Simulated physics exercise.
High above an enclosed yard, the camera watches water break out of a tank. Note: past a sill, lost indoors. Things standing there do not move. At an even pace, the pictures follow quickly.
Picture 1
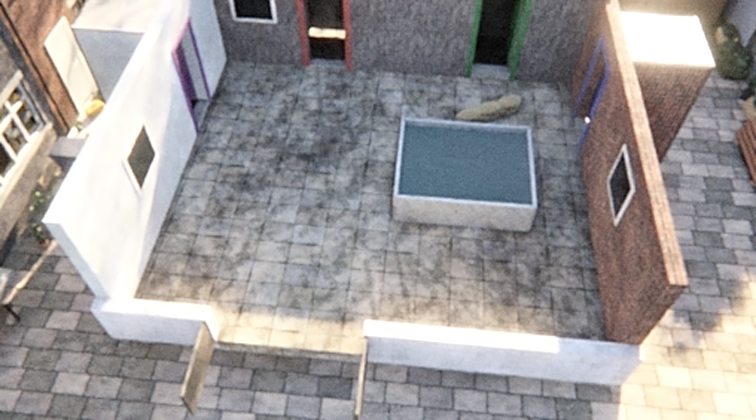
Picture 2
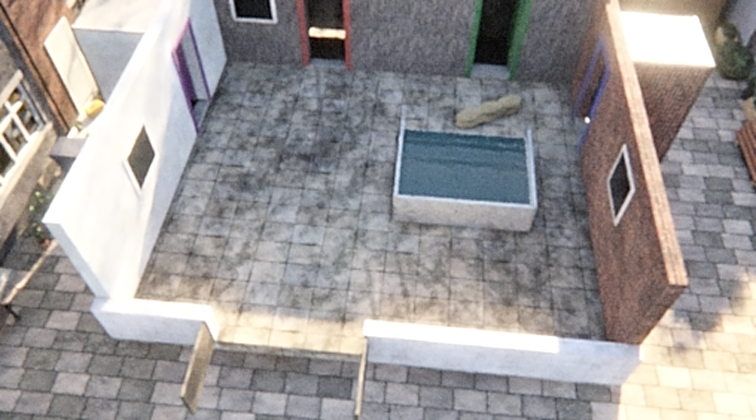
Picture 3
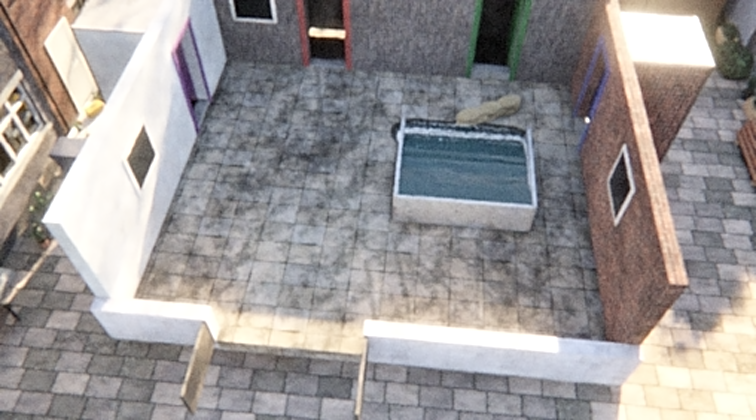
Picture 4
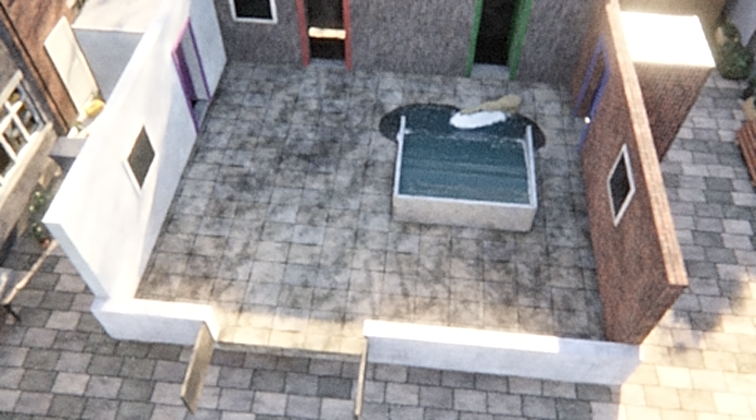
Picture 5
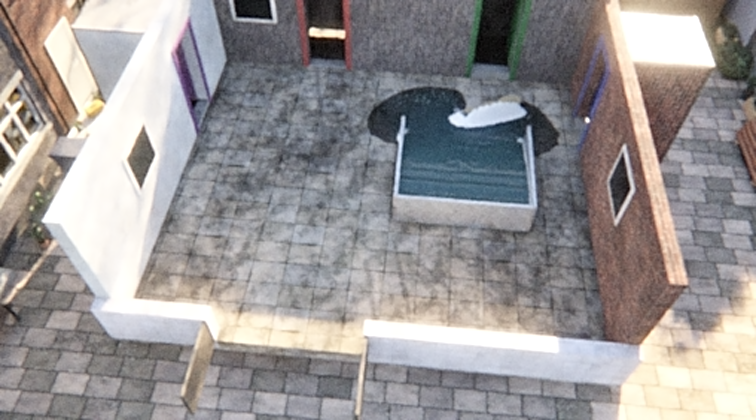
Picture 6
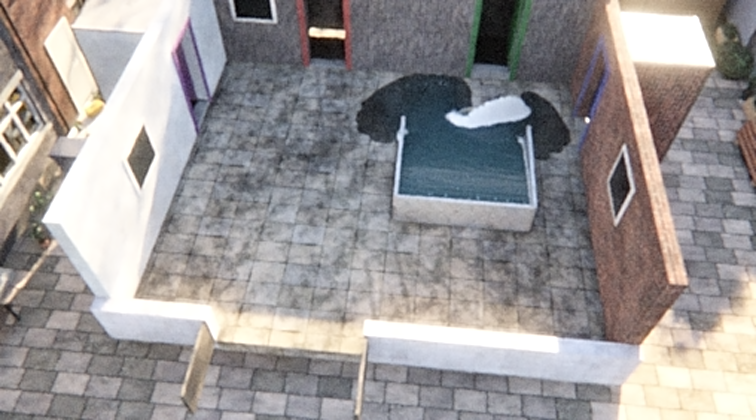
An enclosed paved yard, with a white wall on the left, a brick wall on the right and red and green doorways at the back, is seen from high above by a still camera. A pale tank of blue-green water stands right of centre, a tan, rock-like object behind it. Water pours out of the tank's far side, spreads darkly over the paving and surrounds the object with white foam.
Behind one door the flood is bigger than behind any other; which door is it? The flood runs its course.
It is the blue door.
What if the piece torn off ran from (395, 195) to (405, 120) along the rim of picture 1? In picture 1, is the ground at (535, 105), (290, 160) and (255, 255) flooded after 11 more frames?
Untouched, soaked, soaked.
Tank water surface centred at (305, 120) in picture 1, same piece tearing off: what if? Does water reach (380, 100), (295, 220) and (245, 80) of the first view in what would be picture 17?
In the order given: Wetted, not reached and wetted.
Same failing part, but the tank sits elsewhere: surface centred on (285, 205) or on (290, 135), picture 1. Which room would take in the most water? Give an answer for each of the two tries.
The red one, the door marked red.
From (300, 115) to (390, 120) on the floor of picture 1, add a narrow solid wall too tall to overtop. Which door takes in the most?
I pick the blue one.
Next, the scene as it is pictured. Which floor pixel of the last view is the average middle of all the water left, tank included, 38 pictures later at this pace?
I'd point to (405, 142).
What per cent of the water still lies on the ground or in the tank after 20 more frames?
About 90 %.
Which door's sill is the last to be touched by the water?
The purple-painted one.
A moment on, water covers 20 % of the floor; purple door not reached, green door wet at the sill, nothing in, blue door a trickle in, red door not reached.
Next, water covers 20 % of the floor; purple door not reached, green door wet at the sill, nothing in, blue door a lot in, red door a trickle in.
Then, water covers 35 % of the floor; purple door wet at the sill, nothing in, green door a trickle in, blue door a lot in, red door some in.
Later, water covers 65 % of the floor; purple door a trickle in, green door a trickle in, blue door a lot in, red door some in.
In the end, water covers 85 % of the floor; purple door a trickle in, green door a trickle in, blue door a lot in, red door some in; the blue door has let in the most.
